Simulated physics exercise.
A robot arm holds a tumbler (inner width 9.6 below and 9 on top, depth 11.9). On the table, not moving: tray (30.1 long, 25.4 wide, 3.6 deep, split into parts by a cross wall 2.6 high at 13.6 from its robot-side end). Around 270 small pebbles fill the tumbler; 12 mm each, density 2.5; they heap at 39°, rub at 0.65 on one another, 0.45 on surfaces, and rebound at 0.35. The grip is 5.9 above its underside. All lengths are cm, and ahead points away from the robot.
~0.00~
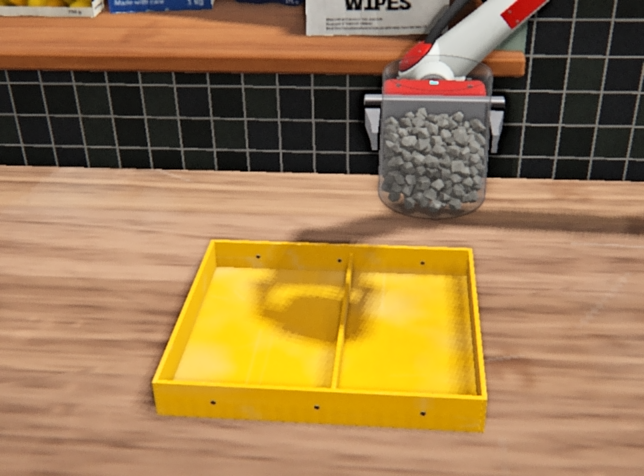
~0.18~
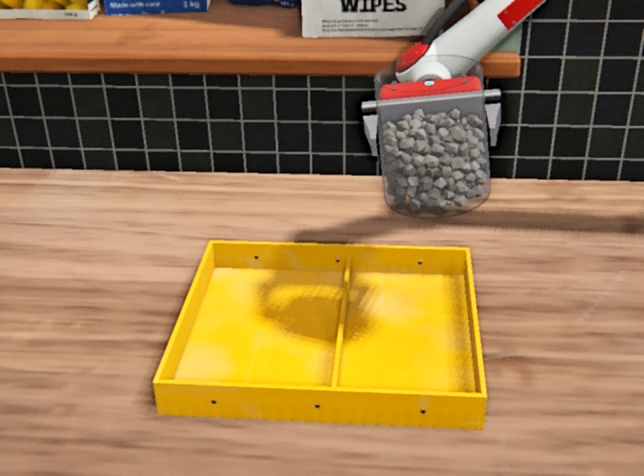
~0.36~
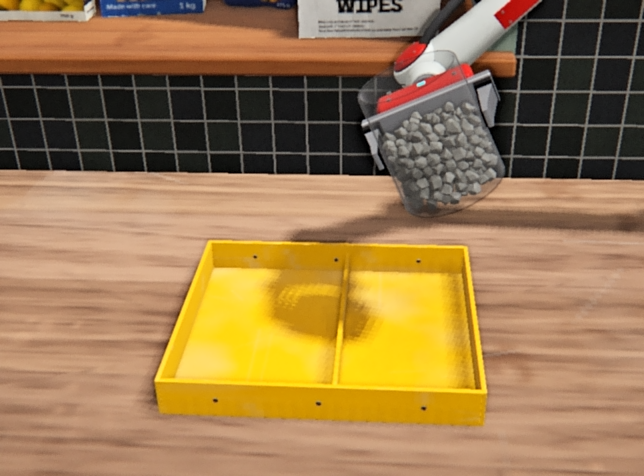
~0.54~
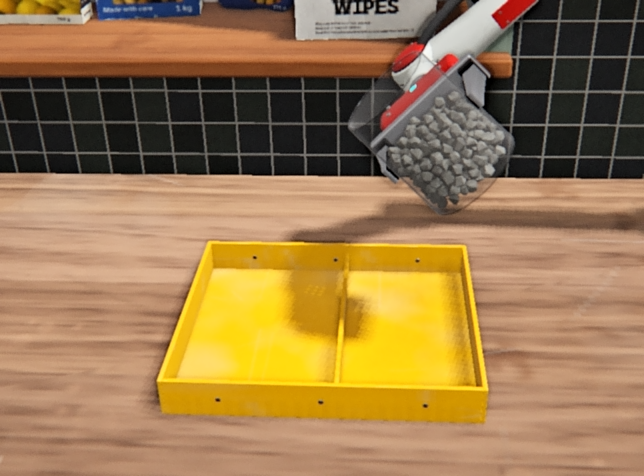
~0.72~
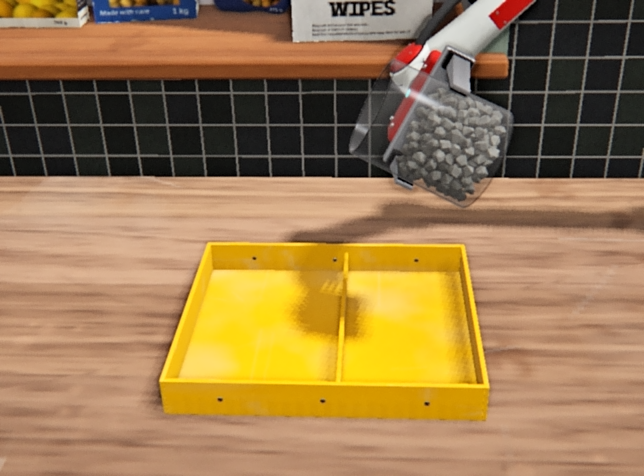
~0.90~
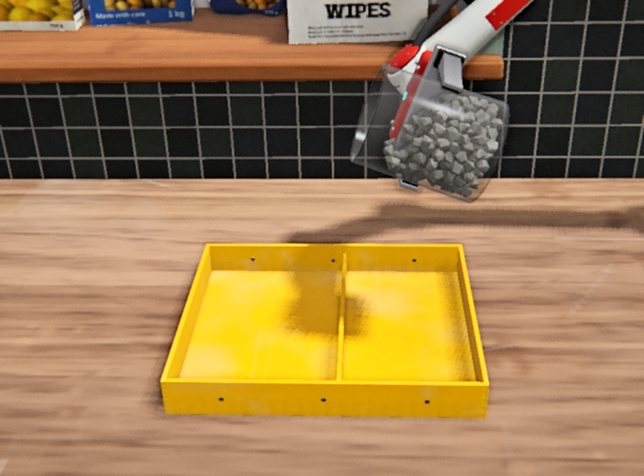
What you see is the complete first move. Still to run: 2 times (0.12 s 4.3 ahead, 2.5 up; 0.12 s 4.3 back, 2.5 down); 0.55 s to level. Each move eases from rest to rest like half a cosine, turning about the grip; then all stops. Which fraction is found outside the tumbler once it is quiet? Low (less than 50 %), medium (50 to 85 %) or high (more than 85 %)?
Outside the tumbler the share is low, less than 50 %.
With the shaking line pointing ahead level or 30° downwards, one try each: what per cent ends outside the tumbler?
About 20 and 5 per cent.
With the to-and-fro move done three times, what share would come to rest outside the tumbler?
It would be near 50 per cent.
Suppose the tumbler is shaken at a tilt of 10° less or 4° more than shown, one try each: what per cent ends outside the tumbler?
Some 25 and 50 per cent.
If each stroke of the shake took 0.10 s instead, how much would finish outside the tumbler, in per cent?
Then about 55 per cent.
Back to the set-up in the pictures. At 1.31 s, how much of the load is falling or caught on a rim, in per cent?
Some 4 per cent.
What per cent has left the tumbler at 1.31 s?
About 20 per cent by then.
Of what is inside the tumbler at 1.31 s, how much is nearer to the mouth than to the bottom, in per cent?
Some 65 per cent.
After 1.31 s, tilted 70° forward, highest piece 27 above the table; 222 in the tumbler, 39 in the far-side part, 10 in flight or on a rim.
After 1.72 s, tilted 22° forward, highest piece 28 above the table; 165 in the tumbler, 98 in the far-side part, 7 in the robot-side part, 1 on the table or floor.
After 2.13 s, level, highest piece 26 above the table; 165 in the tumbler, 98 in the far-side part, 7 in the robot-side part, 1 on the table or floor.
After 3.18 s, level, highest piece 26 above the table; 165 in the tumbler, 98 in the far-side part, 7 in the robot-side part, 1 on the table or floor.
At rest, 165 in the tumbler, 98 in the far-side part, 7 in the robot-side part, 1 on the table or floor. That is 39 % outside the tumbler.
